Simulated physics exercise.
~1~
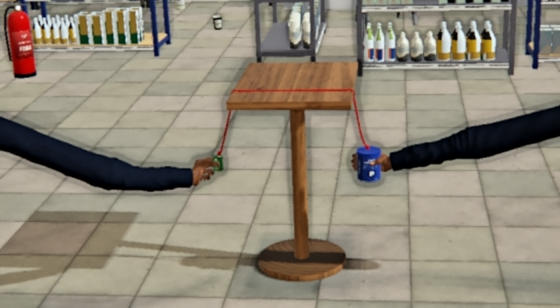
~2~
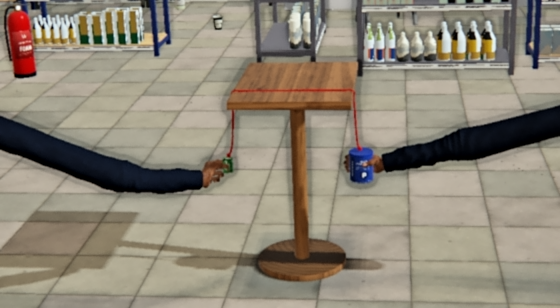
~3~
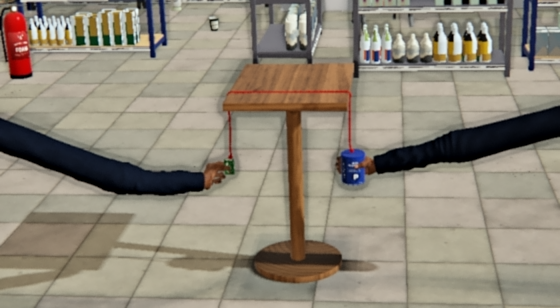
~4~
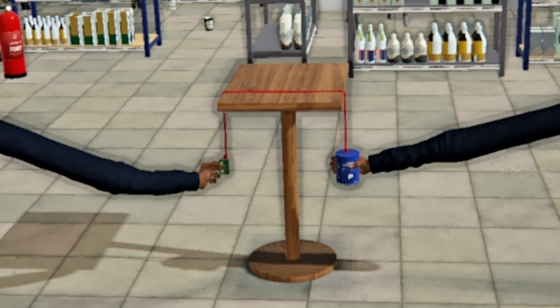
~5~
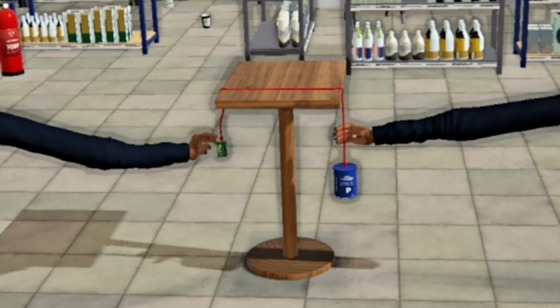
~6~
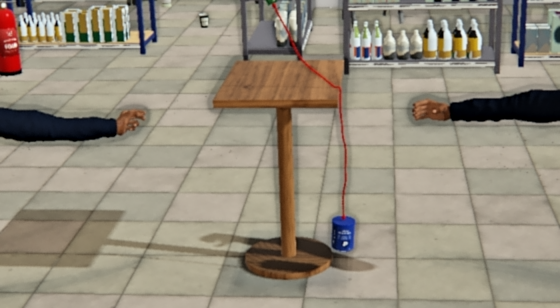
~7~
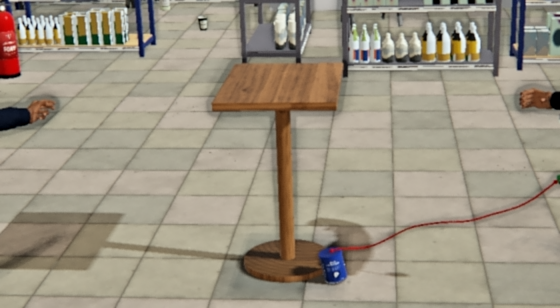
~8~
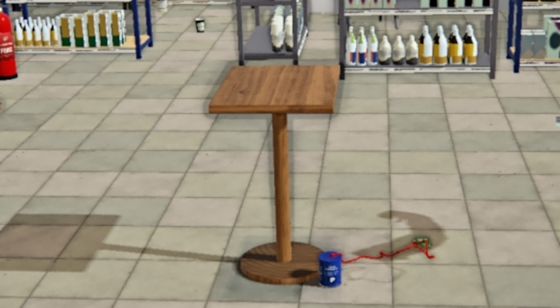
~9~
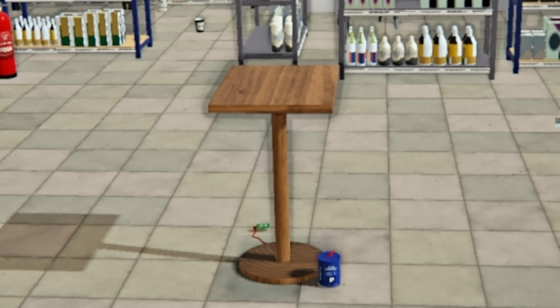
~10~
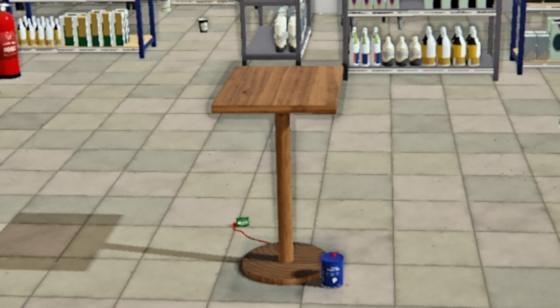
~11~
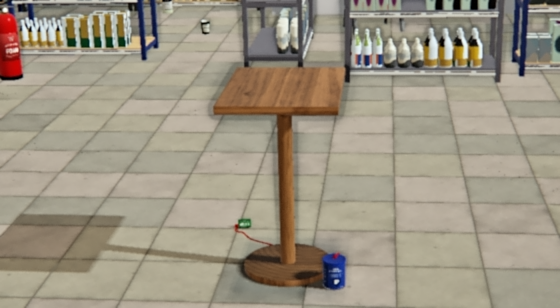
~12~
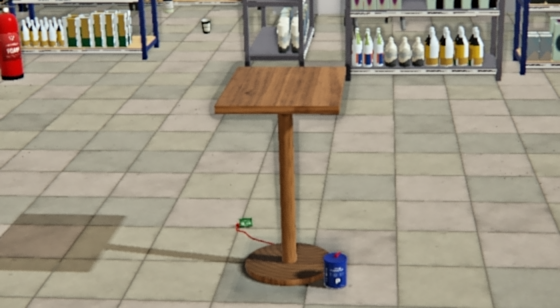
Blue tin dropping to the floor as two hands let go, dragging a red shoelace and small green box off a wooden table.
